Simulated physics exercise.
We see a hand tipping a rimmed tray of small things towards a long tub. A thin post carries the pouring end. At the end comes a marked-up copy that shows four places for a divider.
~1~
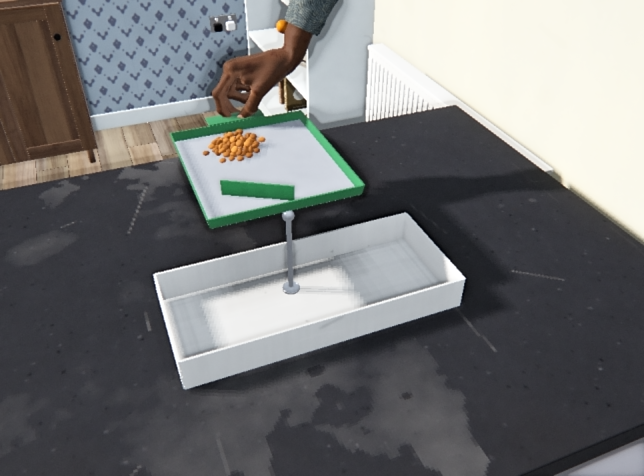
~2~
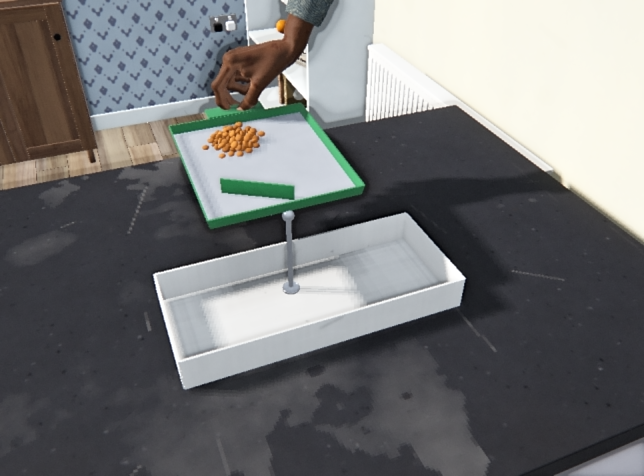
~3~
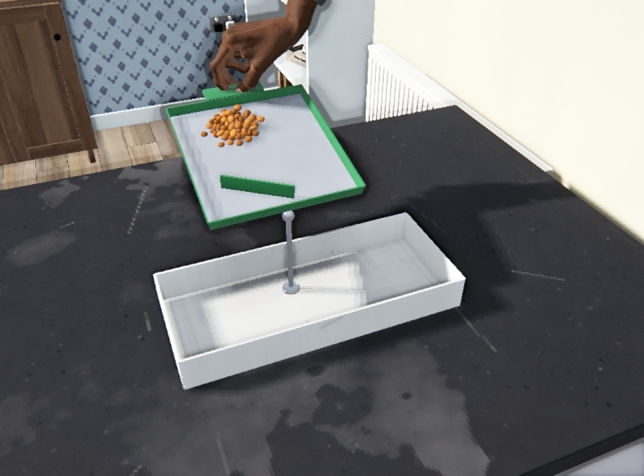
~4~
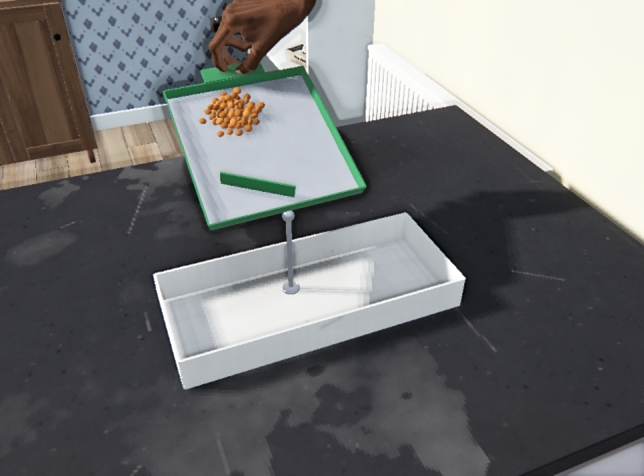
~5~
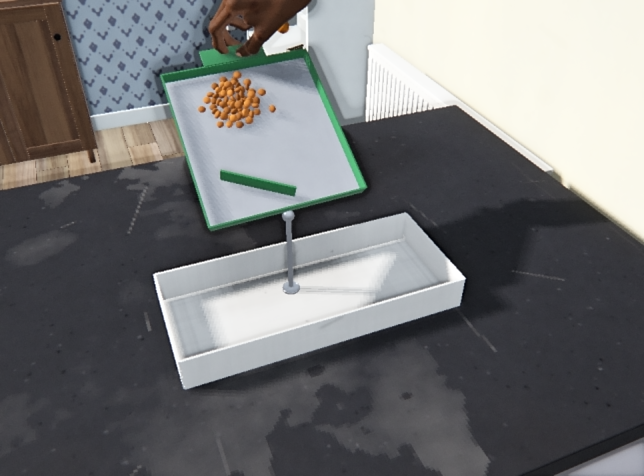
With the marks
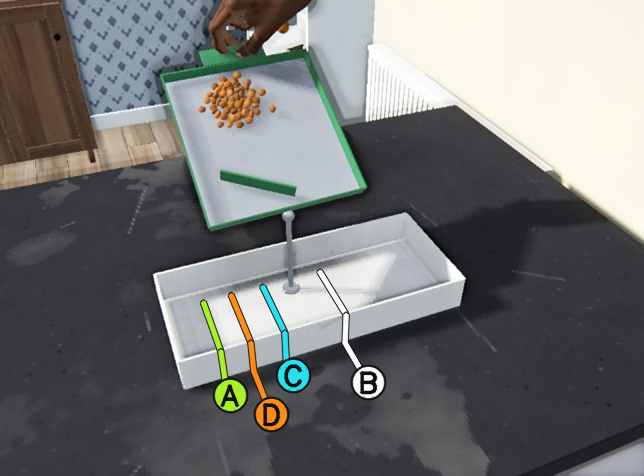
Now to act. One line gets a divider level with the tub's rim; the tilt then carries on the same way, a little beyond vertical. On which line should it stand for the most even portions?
I would pick line B.
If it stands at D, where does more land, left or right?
More lands on the right.
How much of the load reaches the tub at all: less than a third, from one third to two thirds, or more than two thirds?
About that: More than two thirds.
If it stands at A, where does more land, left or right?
More lands on the right.
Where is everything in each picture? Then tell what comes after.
The first picture shows corners of the pouring end near (209, 218) and (362, 184), level; middle of the load near (235, 145), bits of cat kibble.
The second picture shows corners of the pouring end near (210, 219) and (362, 184), barely tipped; fin from (220, 179) to (294, 186).
The third picture shows corners of the pouring end near (210, 221) and (362, 185), a little tipped; front corners of the tub near (179, 362) and (464, 279).
The fourth picture shows corners of the pouring end near (210, 223) and (363, 185), clearly tipped; far corners near (166, 92) and (302, 67).
The fifth picture shows corners of the pouring end near (211, 225) and (364, 186), clearly tipped; the left corner sinks a little lower.
On the marked copy, line A crosses the front rim at (220, 350); line B crosses the front rim at (345, 313); line C crosses the front rim at (284, 331); line D crosses the front rim at (250, 341).
With A, of what is caught, none at all on the left of the divider, the whole lot on the right.
With B, of what is caught, close to two thirds on the left of the divider, close to a third on the right.
With C, of what is caught, a small share on the left of the divider, all but a few on the right.
With D, of what is caught, a small share on the left of the divider, all but a few on the right.
